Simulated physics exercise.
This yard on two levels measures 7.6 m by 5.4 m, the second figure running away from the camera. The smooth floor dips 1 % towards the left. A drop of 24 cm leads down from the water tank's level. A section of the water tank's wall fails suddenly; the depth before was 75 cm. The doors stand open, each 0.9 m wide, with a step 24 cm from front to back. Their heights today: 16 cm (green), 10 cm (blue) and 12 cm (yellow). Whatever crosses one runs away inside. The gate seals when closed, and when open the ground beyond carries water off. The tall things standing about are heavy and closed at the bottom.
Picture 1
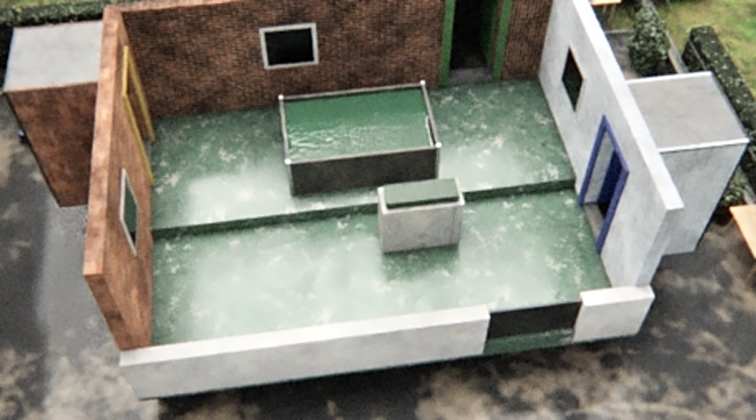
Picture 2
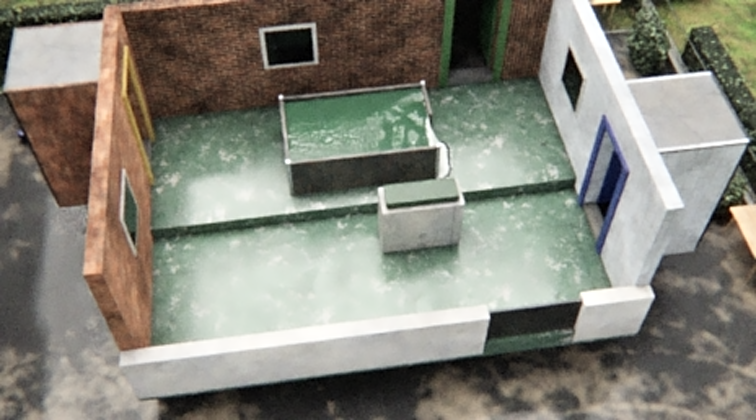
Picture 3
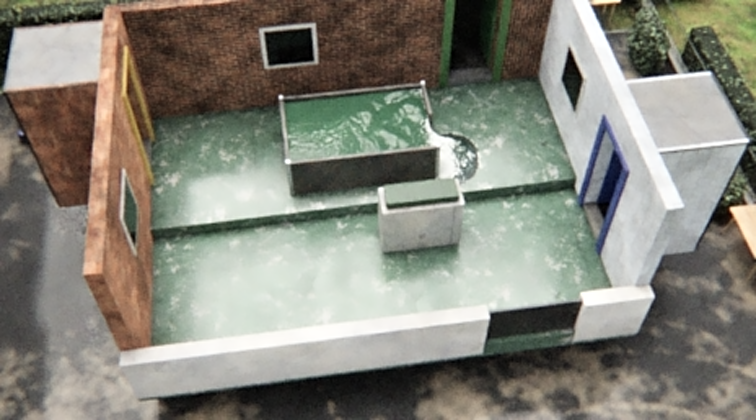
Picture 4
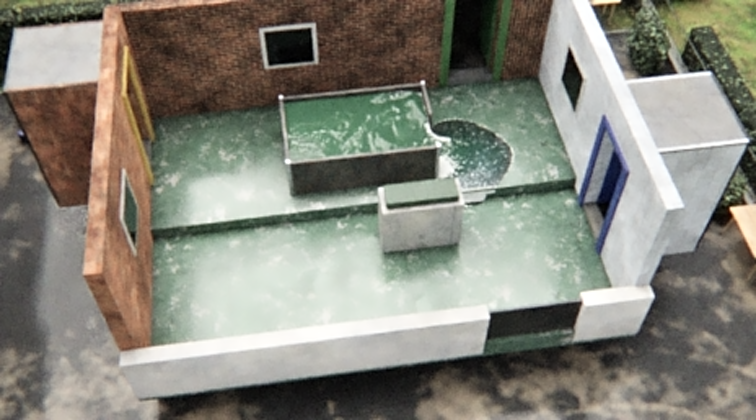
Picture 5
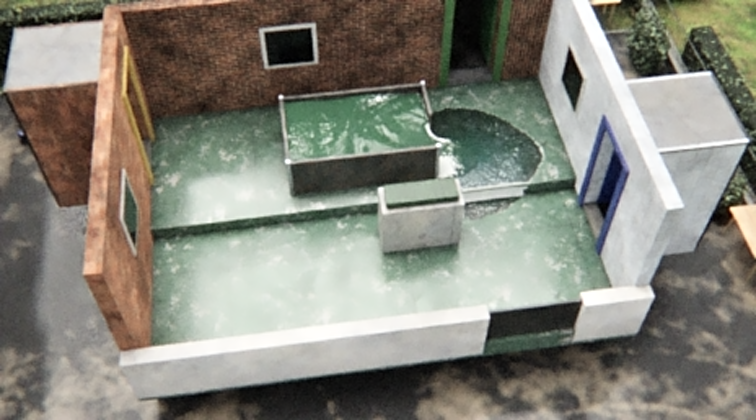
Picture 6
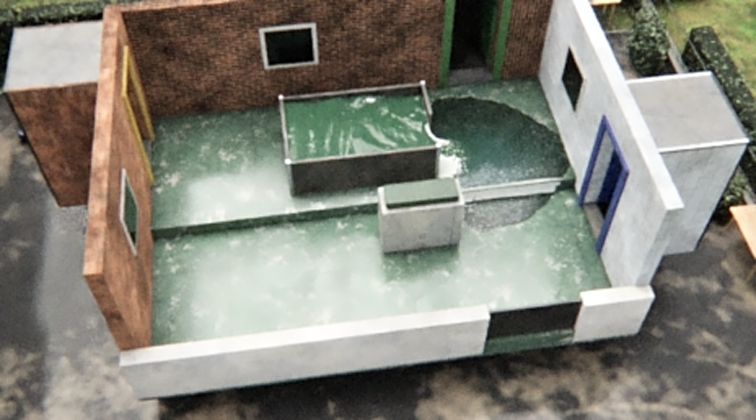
Green water lies nearly still in a raised rectangular tank inside a roofless walled yard, then breaks through a gap in the tank's right side. It pours onto the pale green floor, spreading rightward in a widening dark, rippling pool that crosses the step and wets the lower level behind the small block.
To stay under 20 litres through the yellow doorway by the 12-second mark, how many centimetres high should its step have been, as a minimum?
About 7 cm.
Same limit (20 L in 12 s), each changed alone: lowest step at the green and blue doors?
About 8.5 cm at green and 14.0 cm at blue.
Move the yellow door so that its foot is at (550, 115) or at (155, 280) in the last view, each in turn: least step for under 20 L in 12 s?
Roughly 21 and 12.0 cm.
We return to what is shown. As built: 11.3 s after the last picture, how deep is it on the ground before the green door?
About 4.5 cm.
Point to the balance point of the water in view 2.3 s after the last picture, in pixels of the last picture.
Around (434, 166).
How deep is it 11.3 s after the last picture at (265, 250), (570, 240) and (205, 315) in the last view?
In that order: 12, 6 and 13 cm.
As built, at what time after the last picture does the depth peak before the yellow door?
Around 5.5 s.
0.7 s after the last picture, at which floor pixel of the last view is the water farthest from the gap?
At about (600, 258).
Then, 0.7 s after the last picture water covers 25 % of the floor, deepest (39 cm) near (440, 163); it has not reached the yellow door.
Then, 2.3 s after the last picture water covers 35 % of the floor, deepest (33 cm) near (621, 312); it has not reached the yellow door.
Then, 11.3 s after the last picture water covers 90 % of the floor, deepest (16 cm) near (151, 376); 8 cm at the yellow door, 0 litres in over its 12 cm step.
At the yellow door as built, the water peaked near 10 cm, 5.5 s after the last picture.
Run again over the same 12 s with other heights there, 37 litres in over 6 cm, 12 litres over 8 cm. The limit of 20 litres is kept from about 7 cm up.
